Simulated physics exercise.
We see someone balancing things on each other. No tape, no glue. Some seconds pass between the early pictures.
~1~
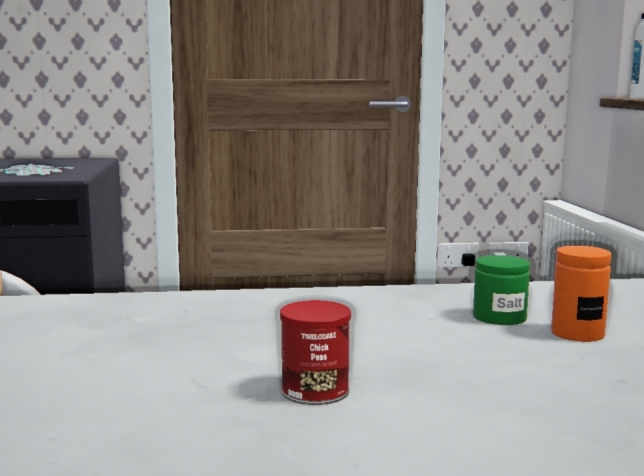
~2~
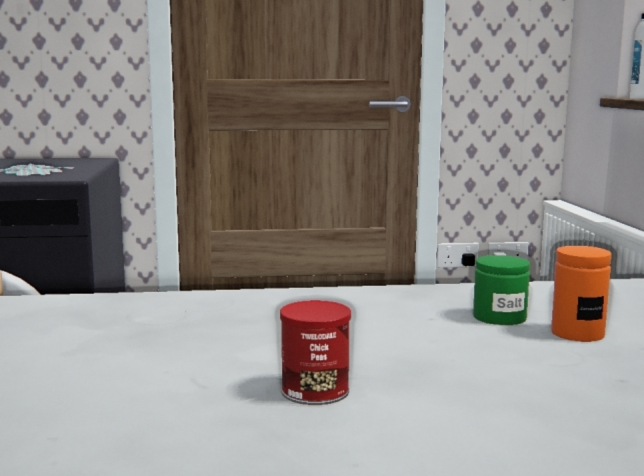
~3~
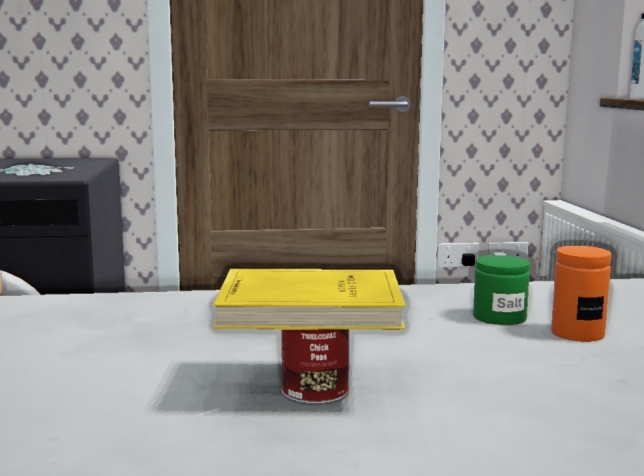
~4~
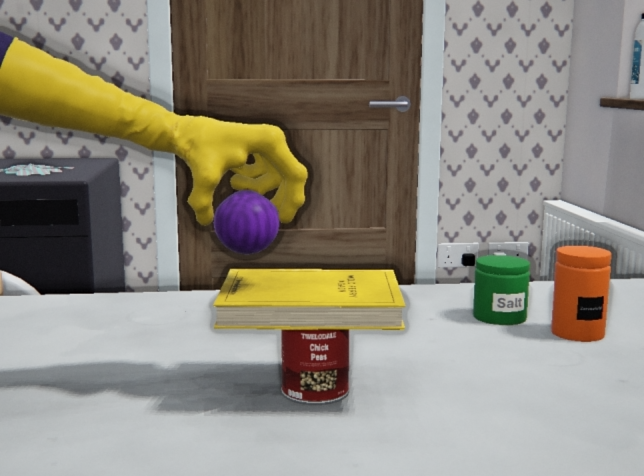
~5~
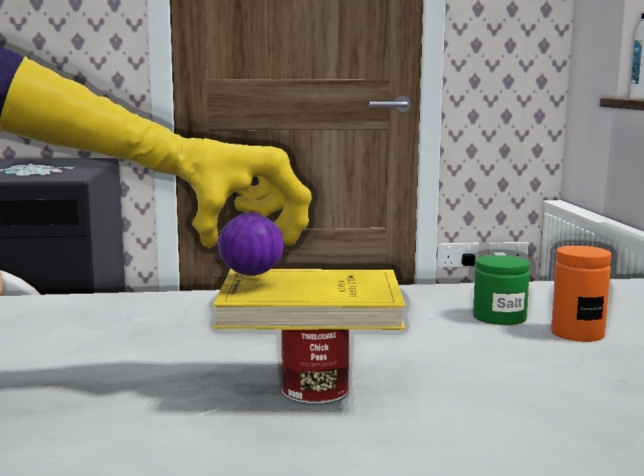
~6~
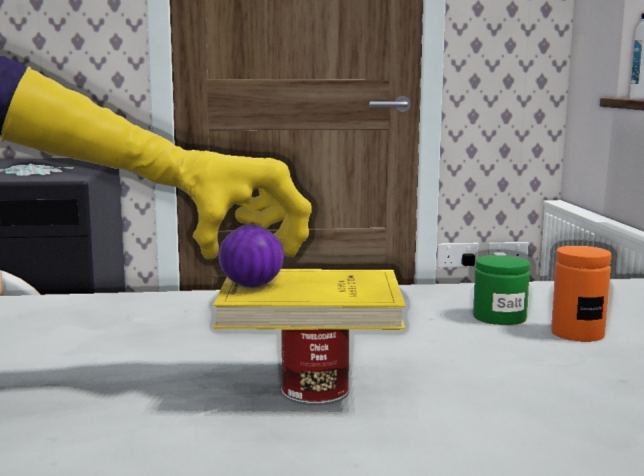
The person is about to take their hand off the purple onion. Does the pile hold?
Outcome: The pile stays up.
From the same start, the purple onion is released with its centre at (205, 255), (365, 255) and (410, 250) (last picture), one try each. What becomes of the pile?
First try: It loses its balance; second try: It stays up; third try: It loses its balance.
Then, 0.20 s on from there, no change.
Then, 0.50 s on from there, purple onion resting near (251, 257).
In the end, all 5 unmoved. At the end, from the last picture's camera, purple onion near (251, 257). The pile holds.
